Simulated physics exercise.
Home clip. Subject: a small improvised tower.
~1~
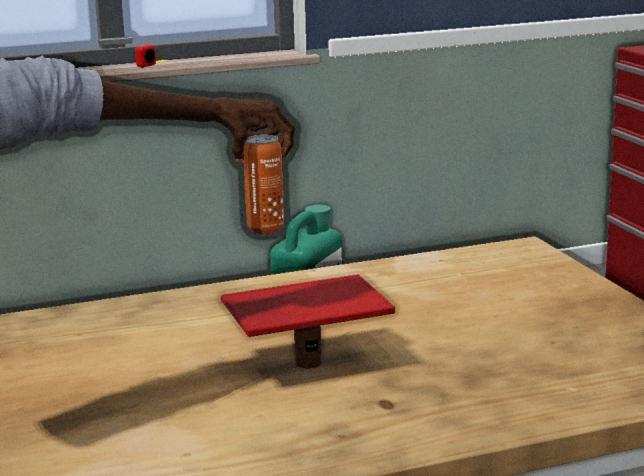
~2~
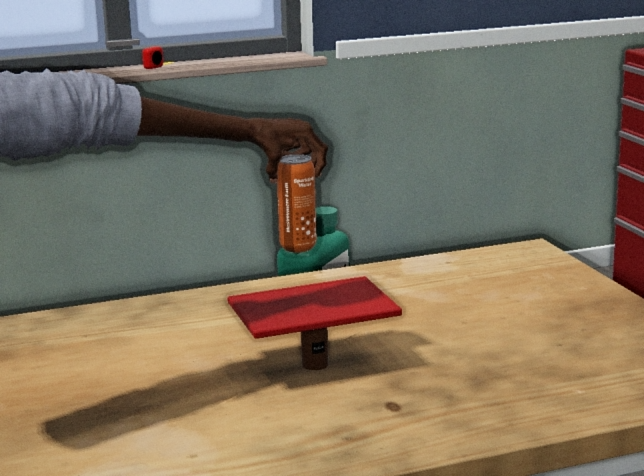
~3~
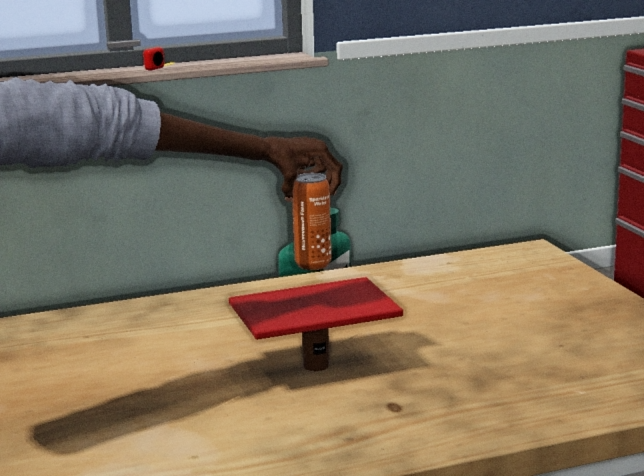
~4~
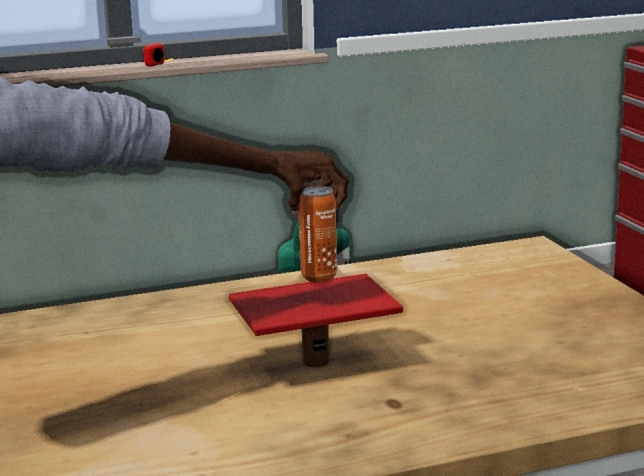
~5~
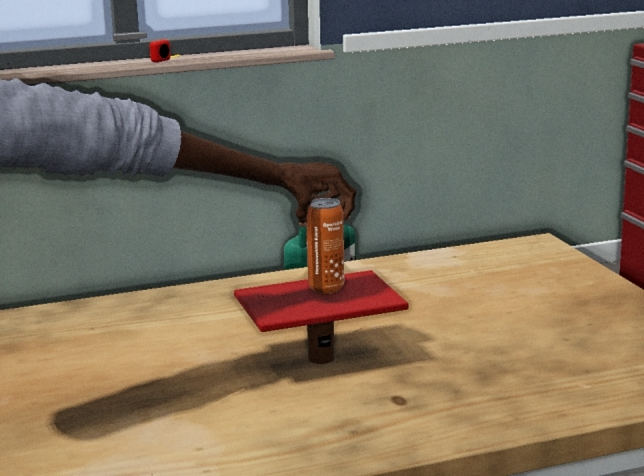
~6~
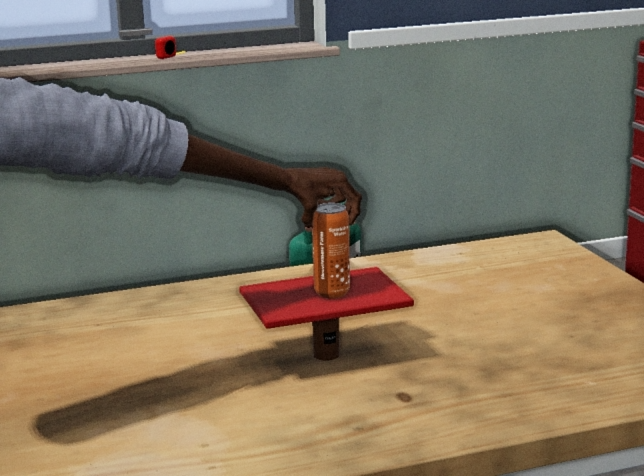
An orange can, gripped from above by a hand reaching in from the left, came down and moved rightward onto a red lid perched on a small dark support on a wooden table.
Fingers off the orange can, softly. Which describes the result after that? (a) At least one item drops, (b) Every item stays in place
Every item stays in place (b).
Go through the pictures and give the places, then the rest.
Coming down; orange can (264, 185); red lid (307, 304), in the first picture.
Coming down; orange can (297, 204); red lid (313, 306), in the second picture.
Coming down; orange can (312, 222); red lid (315, 306), in the third picture.
Coming down; orange can (318, 235); red lid (314, 303), in the fourth picture.
Coming down; orange can (326, 247); red lid (320, 299), in the fifth picture.
In place under the hand; orange can (331, 251); red lid (325, 296), in the sixth picture.
Then, 0.30 s on from there, no change.
Then, 0.70 s on from there, orange can resting near (331, 252).
In the end, all 3 unmoved. At the end, from the last picture's camera, orange can near (331, 252). The stack stays up.
